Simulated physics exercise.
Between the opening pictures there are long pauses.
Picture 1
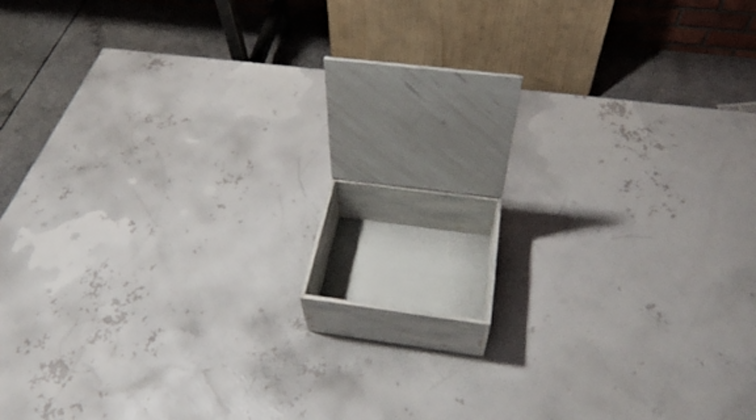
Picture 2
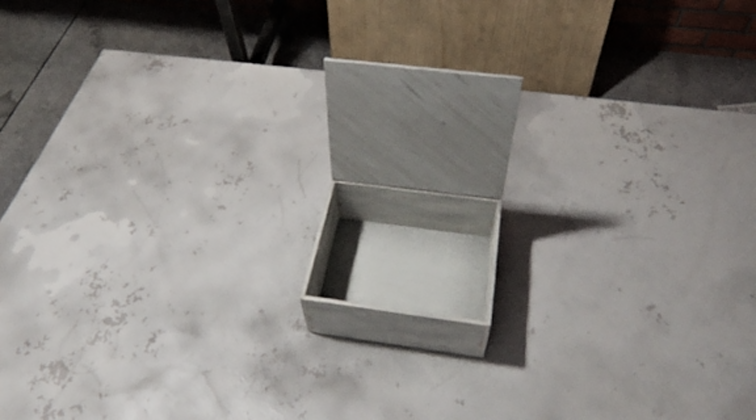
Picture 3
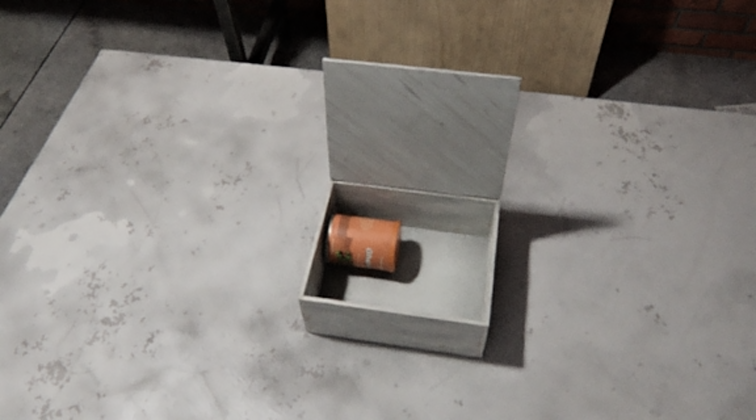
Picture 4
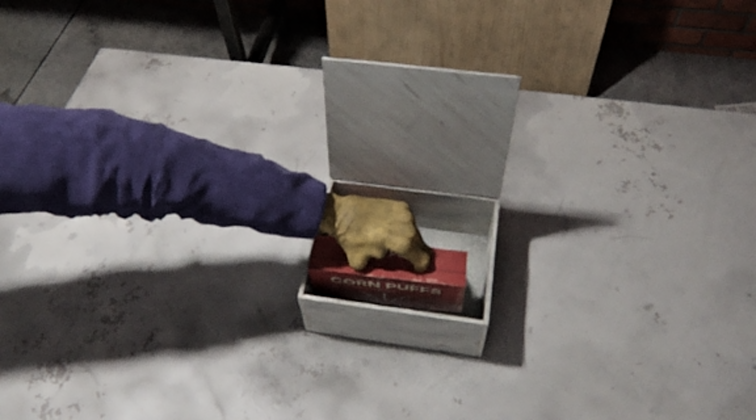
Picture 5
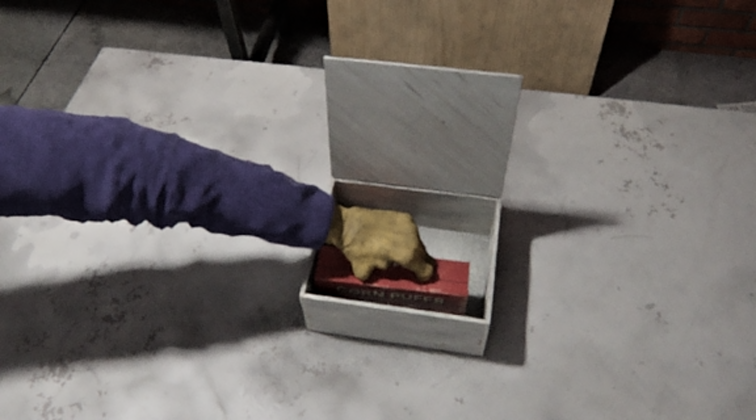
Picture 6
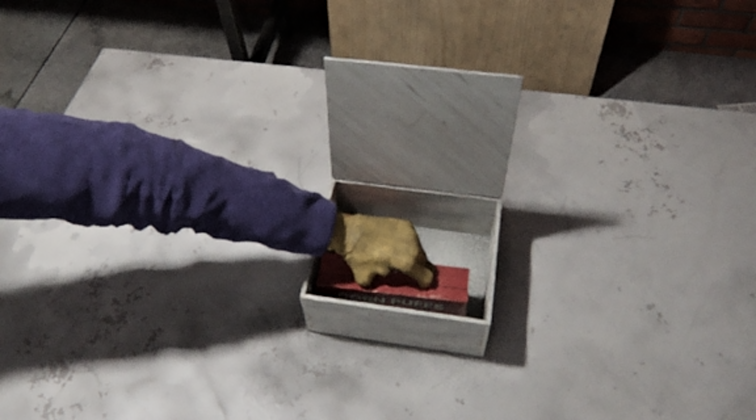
The footage shows an open, empty box on a table, then an orange tin lying inside it, and later a gloved hand reaching in from the left and lowering a red carton slightly within the box.
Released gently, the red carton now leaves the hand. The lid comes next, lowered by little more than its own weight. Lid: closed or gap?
Closed.
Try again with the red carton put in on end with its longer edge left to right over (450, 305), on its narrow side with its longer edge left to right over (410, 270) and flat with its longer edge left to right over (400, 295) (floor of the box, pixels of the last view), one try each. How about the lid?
On the first attempt the lid can't come down, on the second it drops into place, and on the third it drops into place.
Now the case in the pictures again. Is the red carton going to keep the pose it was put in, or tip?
At the finish the red carton holds its orientation.
Then, 1.10 s on from there, lid starting down.
Then, 1.60 s on from there, lid 60° above the rim.
Then, 2.00 s on from there, lid 33° above the rim.
Then, 2.30 s on from there, lid 10° above the rim.
In the end, lid shut; both unmoved. At the end, from the last picture's camera, red carton near (393, 290).
